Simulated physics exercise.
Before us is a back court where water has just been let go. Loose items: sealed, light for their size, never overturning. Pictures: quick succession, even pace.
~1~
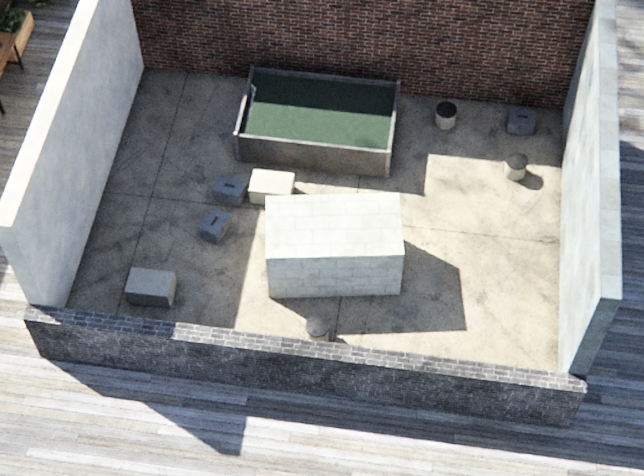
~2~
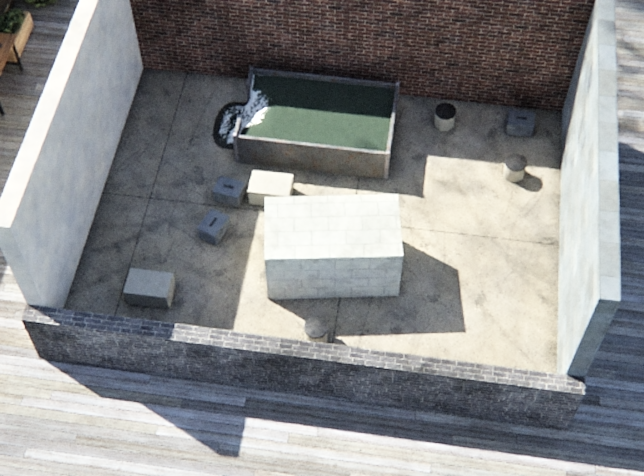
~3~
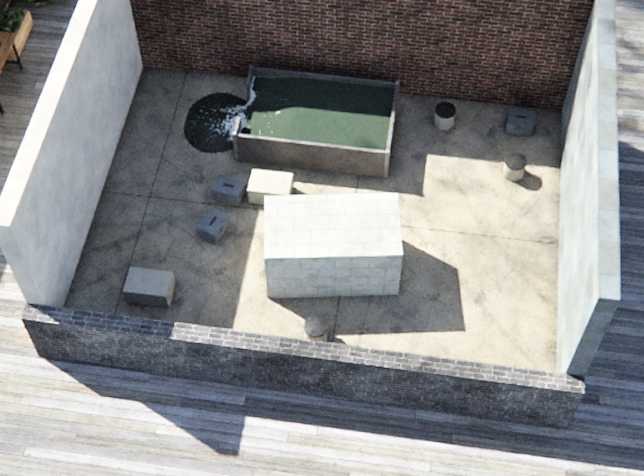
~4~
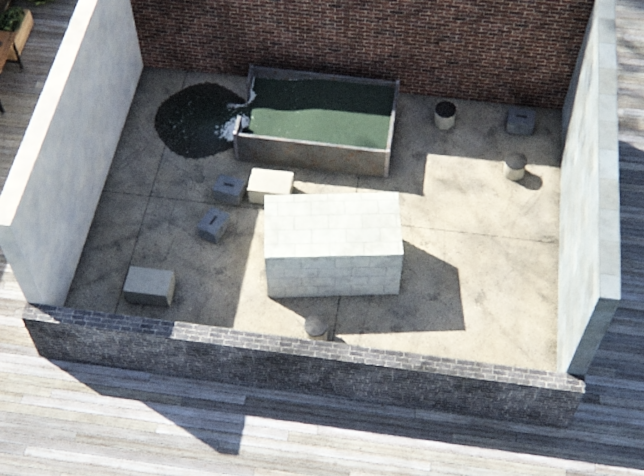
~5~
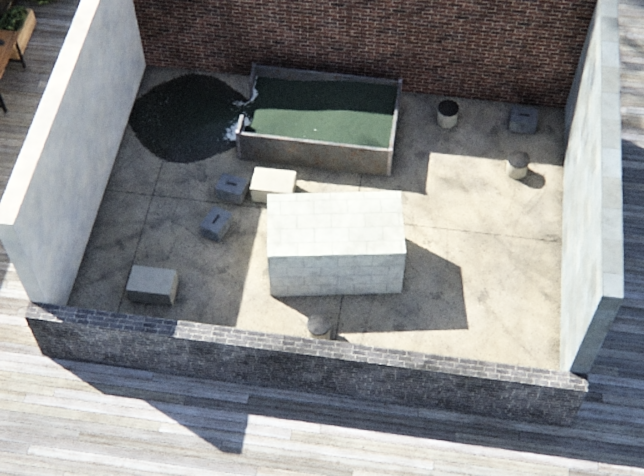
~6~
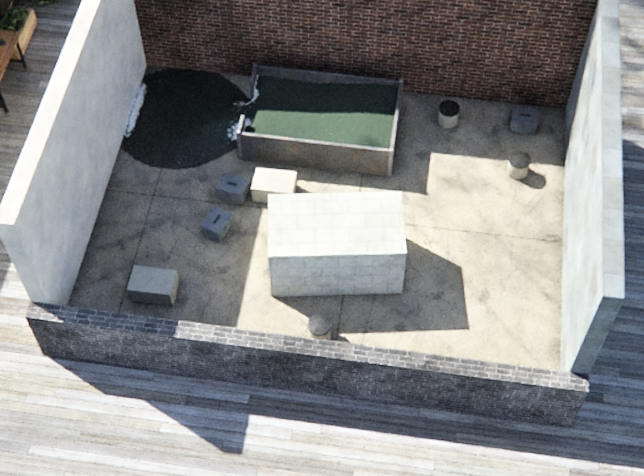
The clip opens on a walled court with a raised tank of dark green water and several small blocks and containers standing around a large pale block. Water pours from the tank's left end, foaming, and a dark pool spreads across the floor to the left wall, while the objects stay still.
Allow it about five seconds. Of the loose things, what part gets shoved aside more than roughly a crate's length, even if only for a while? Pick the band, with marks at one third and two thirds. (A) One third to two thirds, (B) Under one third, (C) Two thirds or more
The answer is B.
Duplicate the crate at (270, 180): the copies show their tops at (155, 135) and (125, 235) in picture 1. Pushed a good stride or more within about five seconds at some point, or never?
First: Covers that distance; second: Covers that distance.
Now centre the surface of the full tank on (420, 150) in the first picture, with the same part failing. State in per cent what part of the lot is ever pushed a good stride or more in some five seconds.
Roughly 20 in a hundred.
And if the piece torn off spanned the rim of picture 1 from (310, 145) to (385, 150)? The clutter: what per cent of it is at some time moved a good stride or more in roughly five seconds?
I'd guess around 50 percent of them.
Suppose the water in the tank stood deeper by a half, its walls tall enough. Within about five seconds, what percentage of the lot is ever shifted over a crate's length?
I'd say somewhere about 20 percent.
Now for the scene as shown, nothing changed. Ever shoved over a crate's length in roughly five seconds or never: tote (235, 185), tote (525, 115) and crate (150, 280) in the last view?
Taking them in turn, the first stayed within range, the second stayed within range, and the third traveled far.
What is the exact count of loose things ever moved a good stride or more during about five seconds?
That makes 1.
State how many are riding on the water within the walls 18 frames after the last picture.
0.
A moment on, 0 of 8 are well off their spots; 0 afloat.
Next, 0 of 8 are well off their spots; 0 afloat.
Later, 0 of 8 are well off their spots; 0 afloat.
In the end, 1 of 8 are well off their spots, and 1 have been at some point; 1 afloat.
